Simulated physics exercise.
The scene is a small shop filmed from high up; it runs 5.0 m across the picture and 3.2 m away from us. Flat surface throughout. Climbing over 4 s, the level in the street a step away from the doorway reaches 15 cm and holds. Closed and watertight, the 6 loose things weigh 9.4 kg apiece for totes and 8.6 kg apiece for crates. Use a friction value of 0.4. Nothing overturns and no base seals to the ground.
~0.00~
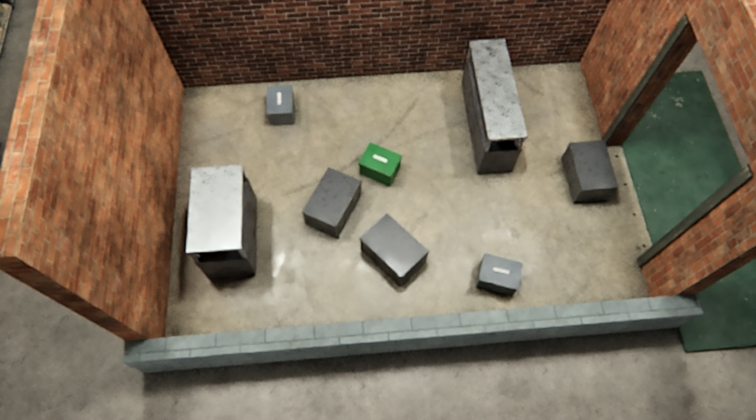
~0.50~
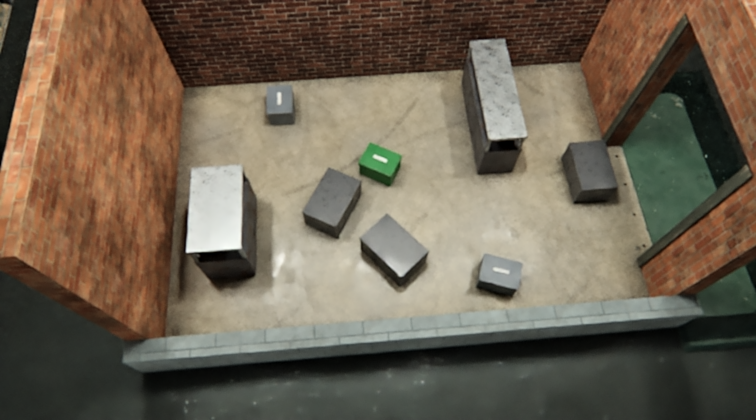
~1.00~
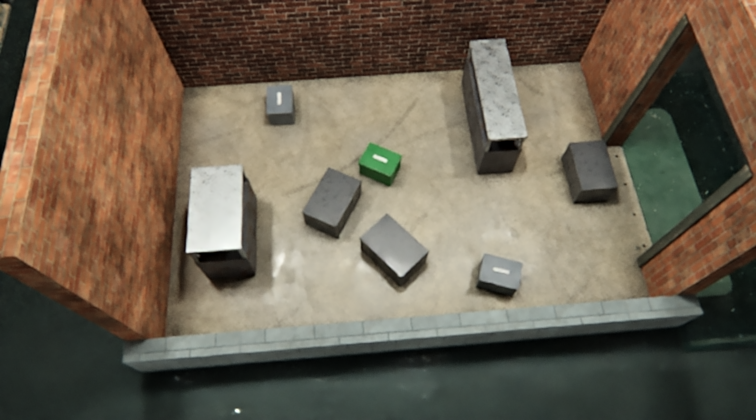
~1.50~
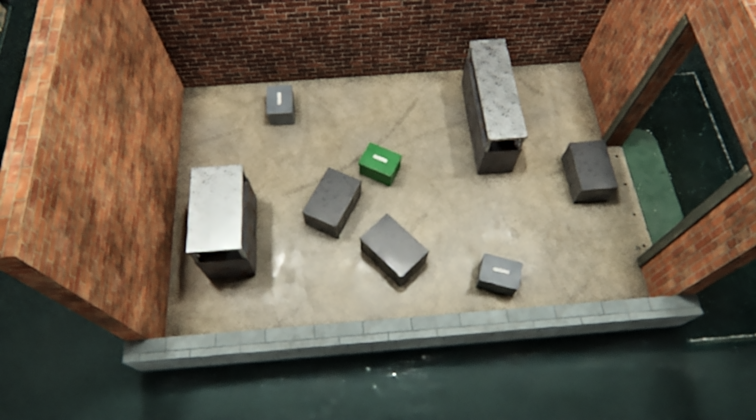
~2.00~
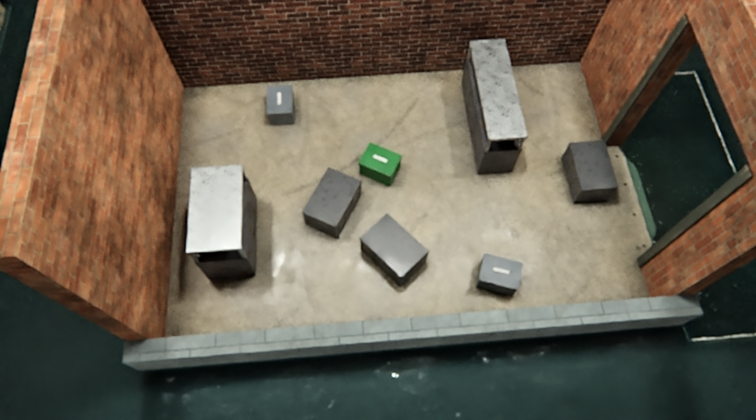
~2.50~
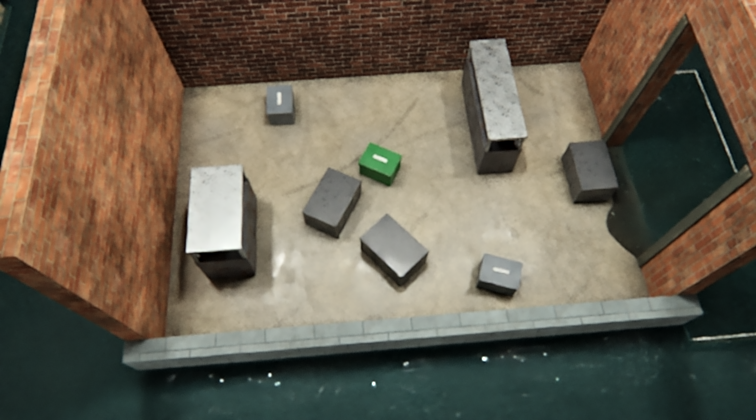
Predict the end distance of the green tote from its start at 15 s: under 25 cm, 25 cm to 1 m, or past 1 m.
The green tote ends up under 25 cm from its start.
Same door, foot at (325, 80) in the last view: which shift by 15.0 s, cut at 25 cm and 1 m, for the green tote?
Well, the green tote ends up distant in that setup.
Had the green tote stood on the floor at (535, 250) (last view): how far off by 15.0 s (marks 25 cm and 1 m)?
It ends far away.
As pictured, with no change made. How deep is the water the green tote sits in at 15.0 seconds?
Depth approx. 5 cm.
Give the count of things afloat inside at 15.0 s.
Of them, 5.
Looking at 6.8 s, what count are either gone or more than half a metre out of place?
My count gives 4.
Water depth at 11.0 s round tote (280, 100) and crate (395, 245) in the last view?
Depth approx. 5 cm / 8 cm.
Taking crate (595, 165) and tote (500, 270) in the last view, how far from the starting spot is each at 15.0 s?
In that order: 80 cm, 300 cm.
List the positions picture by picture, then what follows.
The green tote at (380, 159), on the bottom; water covers 0.0 m2; 0 of 6 have shifted, in the first picture.
The green tote at (380, 159), on the bottom; 0.0 m2 under water; 0 of 6 have shifted, in the second picture.
The green tote at (380, 159) rests on the ground; 0.0 m2 under water; 0 of 6 have shifted, in the third picture.
The green tote at (380, 159) rests on the ground; 0.0 m2 under water; 0 of 6 have shifted, in the fourth picture.
The green tote at (380, 159) rests on the ground; 0.0 m2 under water; 0 of 6 have shifted, in the fifth picture.
The green tote at (380, 159), on the bottom; water covers 0.2 m2; 0 of 6 have shifted, in the sixth picture.
After 3.5 s the green tote is near (380, 159), 0.0 m from its start, aground; 0 afloat.
After 6.8 s the green tote is near (380, 159), 0.0 m from its start, aground; 0 afloat.
After 11.0 s the green tote is near (380, 159), 0.0 m from its start, aground; 4 afloat.
After 15.0 s the green tote is near (380, 159), 0.0 m from its start, aground; 5 afloat.
